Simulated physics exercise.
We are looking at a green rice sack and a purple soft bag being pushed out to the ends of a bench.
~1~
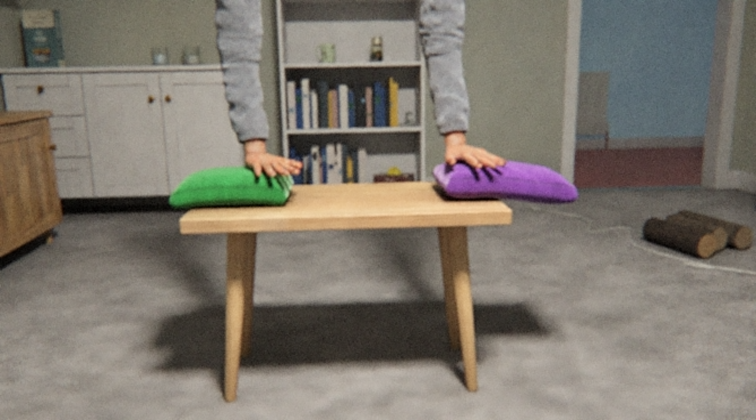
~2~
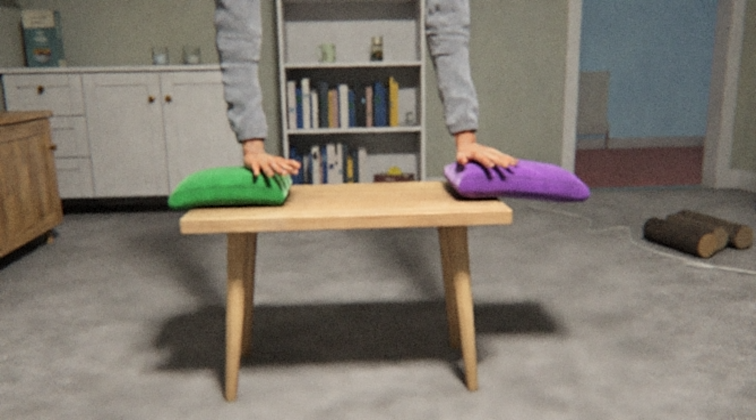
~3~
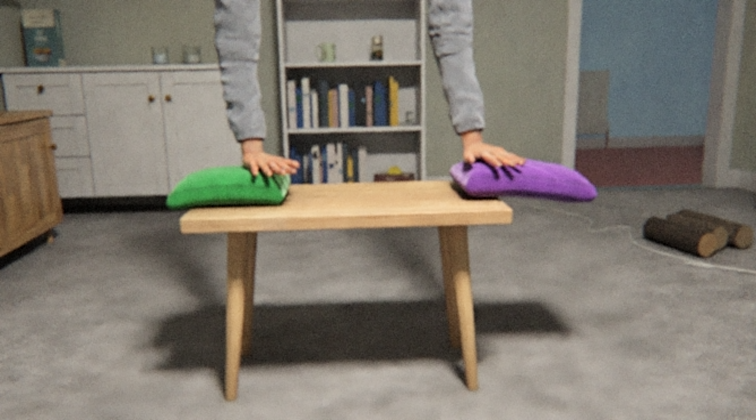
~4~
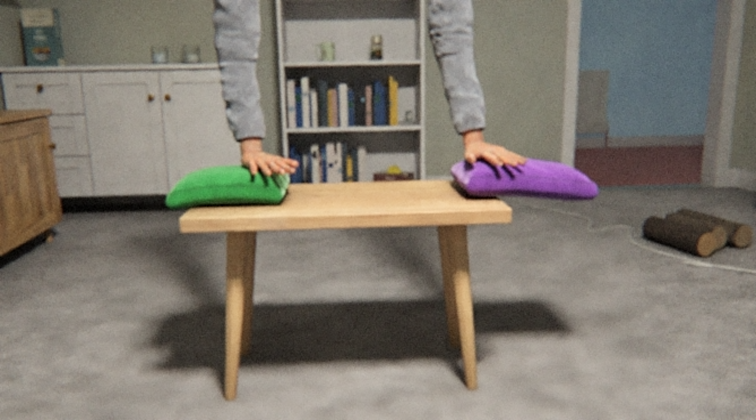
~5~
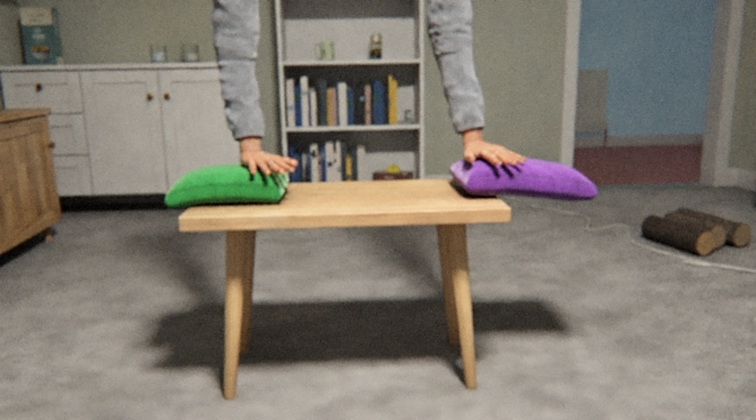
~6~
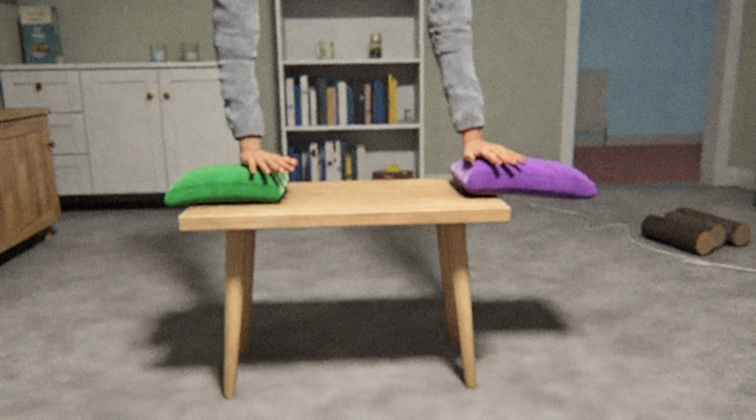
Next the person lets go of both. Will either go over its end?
As it turns out, the green rice sack holds its place and the purple soft bag slumps off the end.
Then, 0.26 s on from there, rice sack as it was left; soft bag falling near (525, 214).
Then, 0.50 s on from there, rice sack as it was left; soft bag on the floor near (568, 298).
Then, 0.74 s on from there, rice sack as it was left; soft bag on the floor near (650, 321).
In the end, rice sack as it was left; soft bag on the floor near (649, 333). The green rice sack stays up there and the purple soft bag tips over and falls.
